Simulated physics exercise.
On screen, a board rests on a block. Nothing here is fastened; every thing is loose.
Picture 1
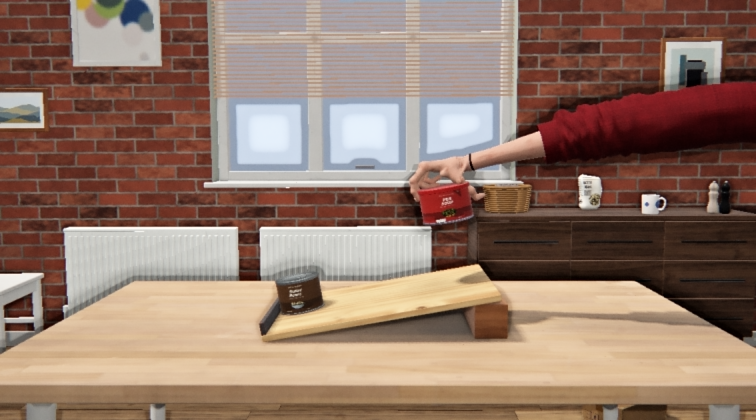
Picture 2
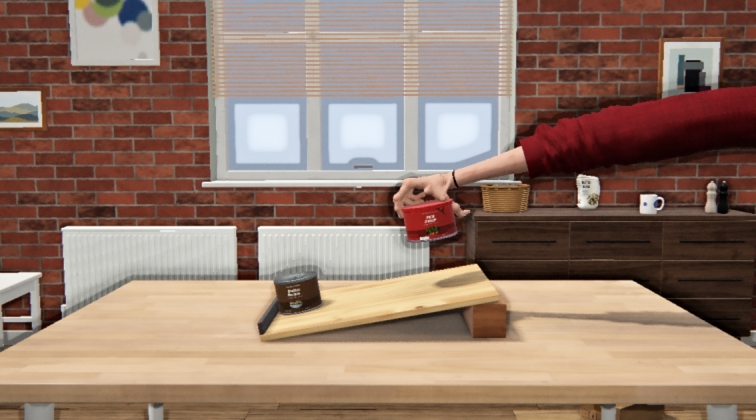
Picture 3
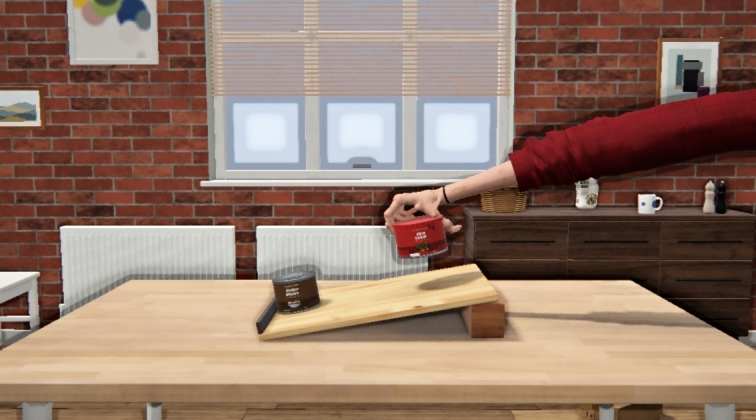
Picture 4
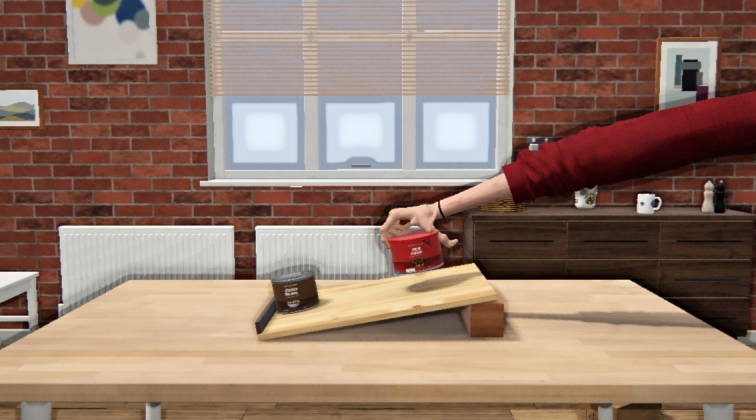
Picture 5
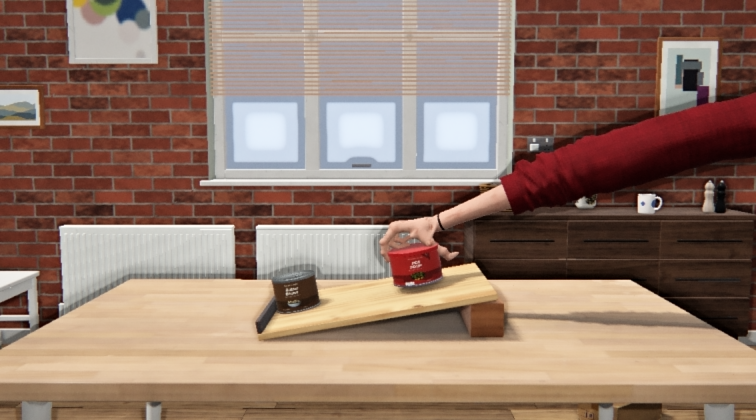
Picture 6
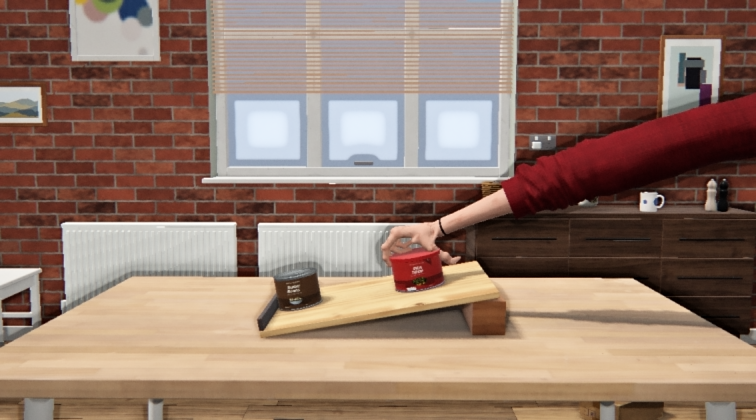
A hand lowers a red tub onto a sloping board, above a brown tub.
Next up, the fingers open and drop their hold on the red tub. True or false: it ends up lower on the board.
False.
Then, 0.20 s after the last picture, nothing has stirred.
Then, 0.50 s after the last picture, red tub resting near (417, 269).
At rest, both in place. Seen from the same camera at the end, red tub near (417, 269). The red tub remains at rest.
